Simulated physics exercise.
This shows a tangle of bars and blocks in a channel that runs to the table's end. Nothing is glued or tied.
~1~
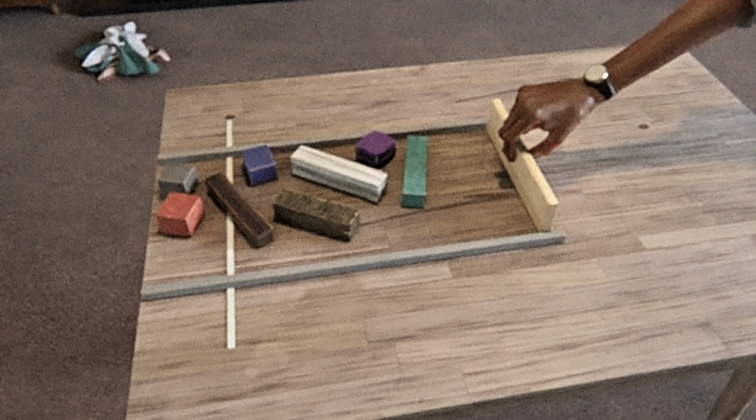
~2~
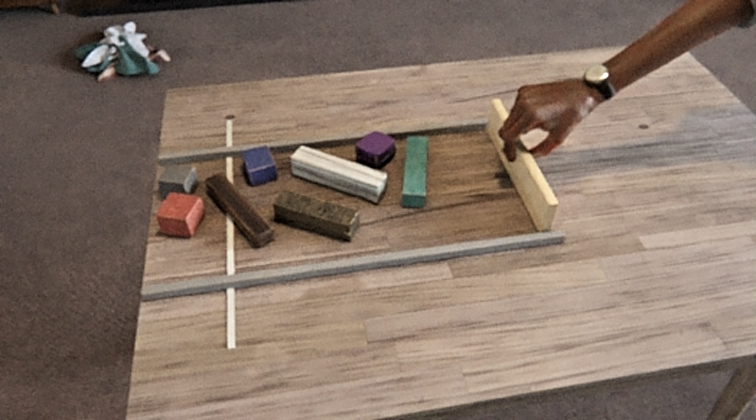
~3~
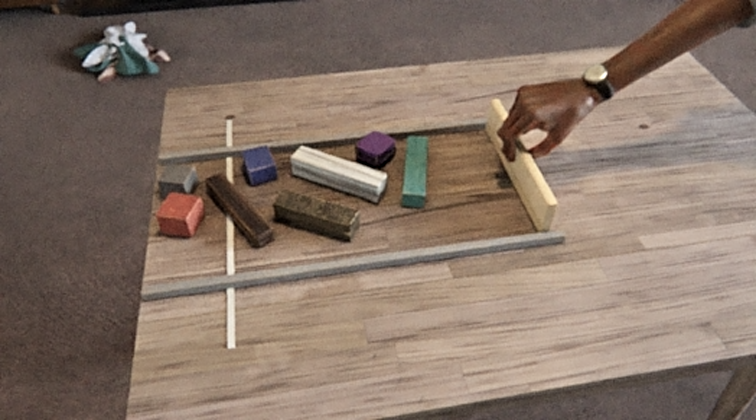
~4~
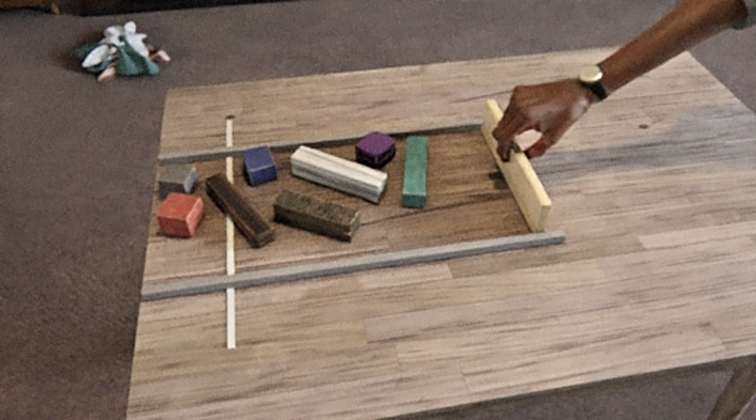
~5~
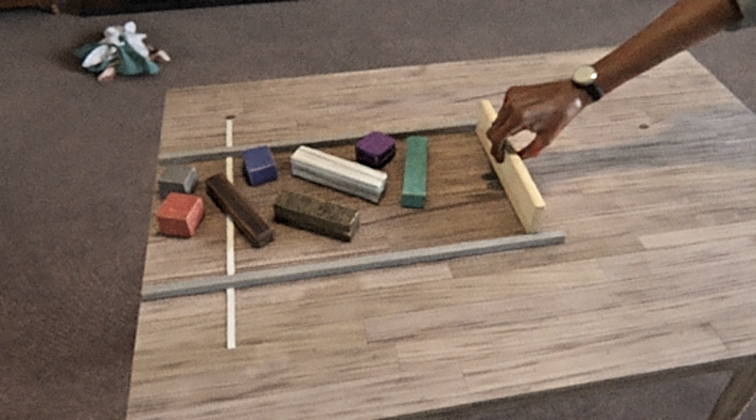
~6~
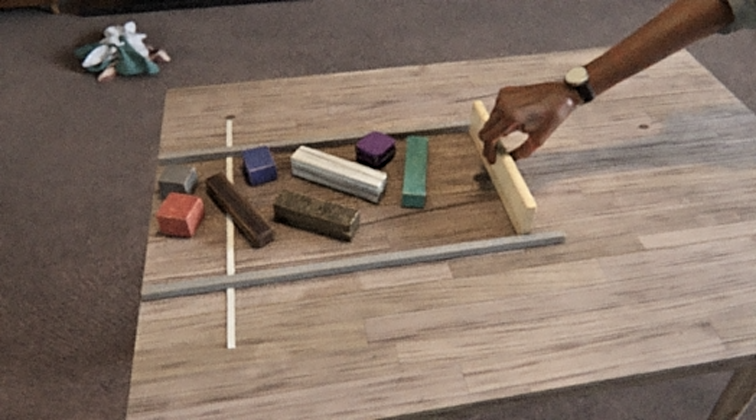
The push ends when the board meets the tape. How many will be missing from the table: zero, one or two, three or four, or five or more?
In the end the number that fall off is three or four.
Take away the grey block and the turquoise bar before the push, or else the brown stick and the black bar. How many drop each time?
The counts: 1 and 2.
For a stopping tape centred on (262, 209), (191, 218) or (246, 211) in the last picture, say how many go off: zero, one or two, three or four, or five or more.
The falls would be just one or two; 5 or more; just one or two.
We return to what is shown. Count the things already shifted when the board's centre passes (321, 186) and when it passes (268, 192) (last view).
6 and 8.
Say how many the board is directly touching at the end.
2 of them.
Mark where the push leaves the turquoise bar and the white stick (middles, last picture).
About (218, 194), and the other about (171, 192).
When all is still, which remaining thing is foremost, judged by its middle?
The white stick.
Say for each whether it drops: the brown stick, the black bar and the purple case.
The brown stick goes over; the black bar remains up; the purple case is kept.
Soon after, none off yet; grey block at rest near (179, 182); red block at rest near (181, 215); brown stick at rest near (239, 209).
In the end, the number that fall off is three or four; gone, blue block, brown stick, red block and grey block.
